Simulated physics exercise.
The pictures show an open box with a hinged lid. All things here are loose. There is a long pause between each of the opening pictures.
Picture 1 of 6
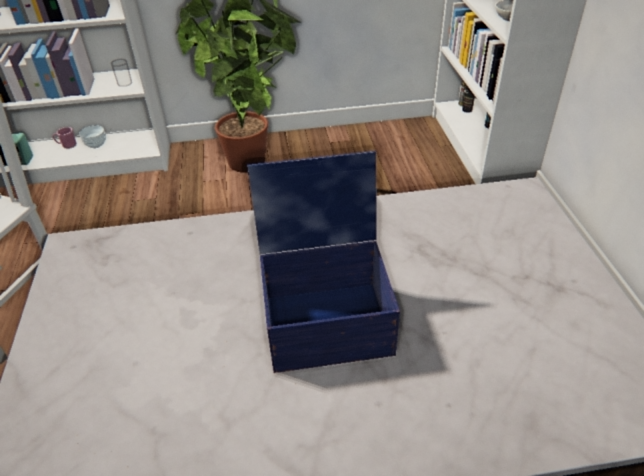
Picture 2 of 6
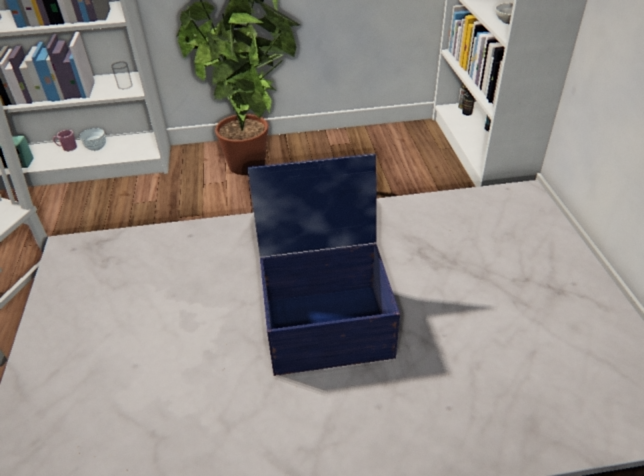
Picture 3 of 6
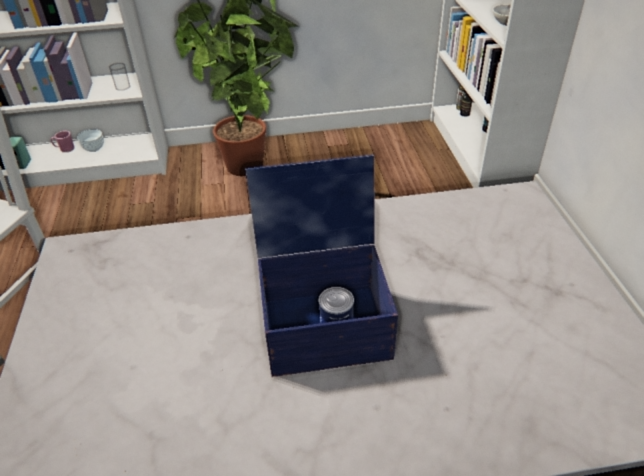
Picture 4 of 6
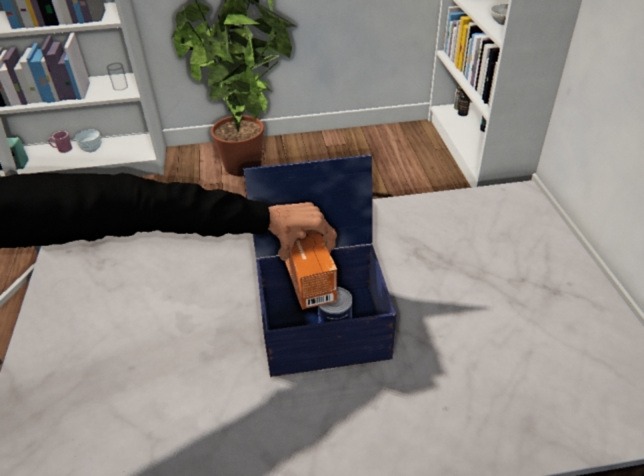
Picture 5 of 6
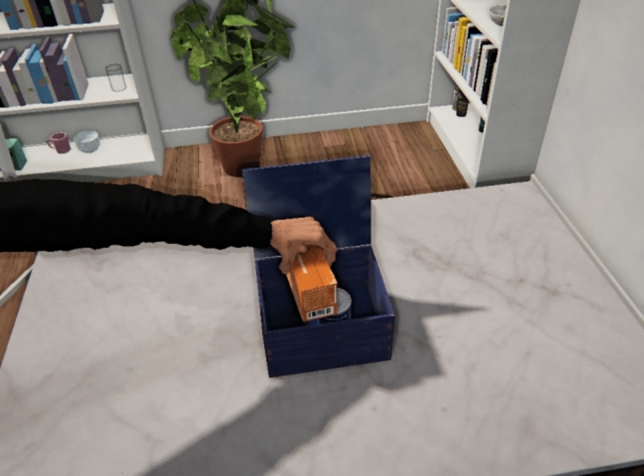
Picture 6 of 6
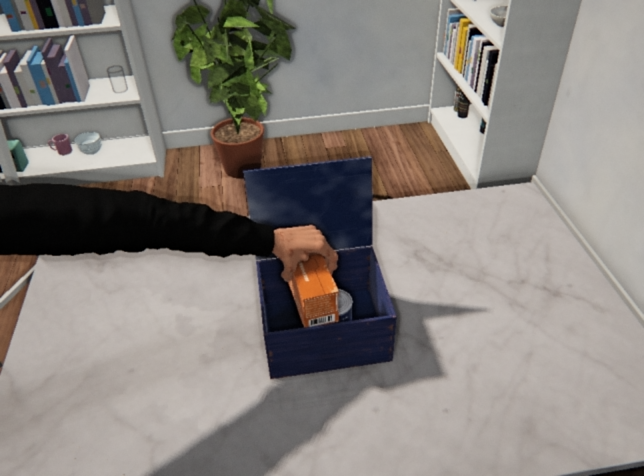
On a pale marble surface, an open blue box sat empty, then a blue tin with a silver top appeared inside, and a hand from the left lowered an orange carton in beside it.
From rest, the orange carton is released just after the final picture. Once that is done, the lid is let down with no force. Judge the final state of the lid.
Settles down.
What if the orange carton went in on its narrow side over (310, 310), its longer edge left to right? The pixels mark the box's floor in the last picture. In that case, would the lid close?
Then the box lid comes to rest down.
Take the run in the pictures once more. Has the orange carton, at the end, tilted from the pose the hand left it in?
In the end, the orange carton winds up askew.
Then, 1.10 s on from there, lid starting down; orange carton on its side near (291, 319).
Then, 1.80 s on from there, lid 42° above the rim; orange carton on its side near (291, 319).
In the end, lid shut; toppled in the box, orange carton; blue tin unmoved. At the end, from the last picture's camera, orange carton near (291, 319).
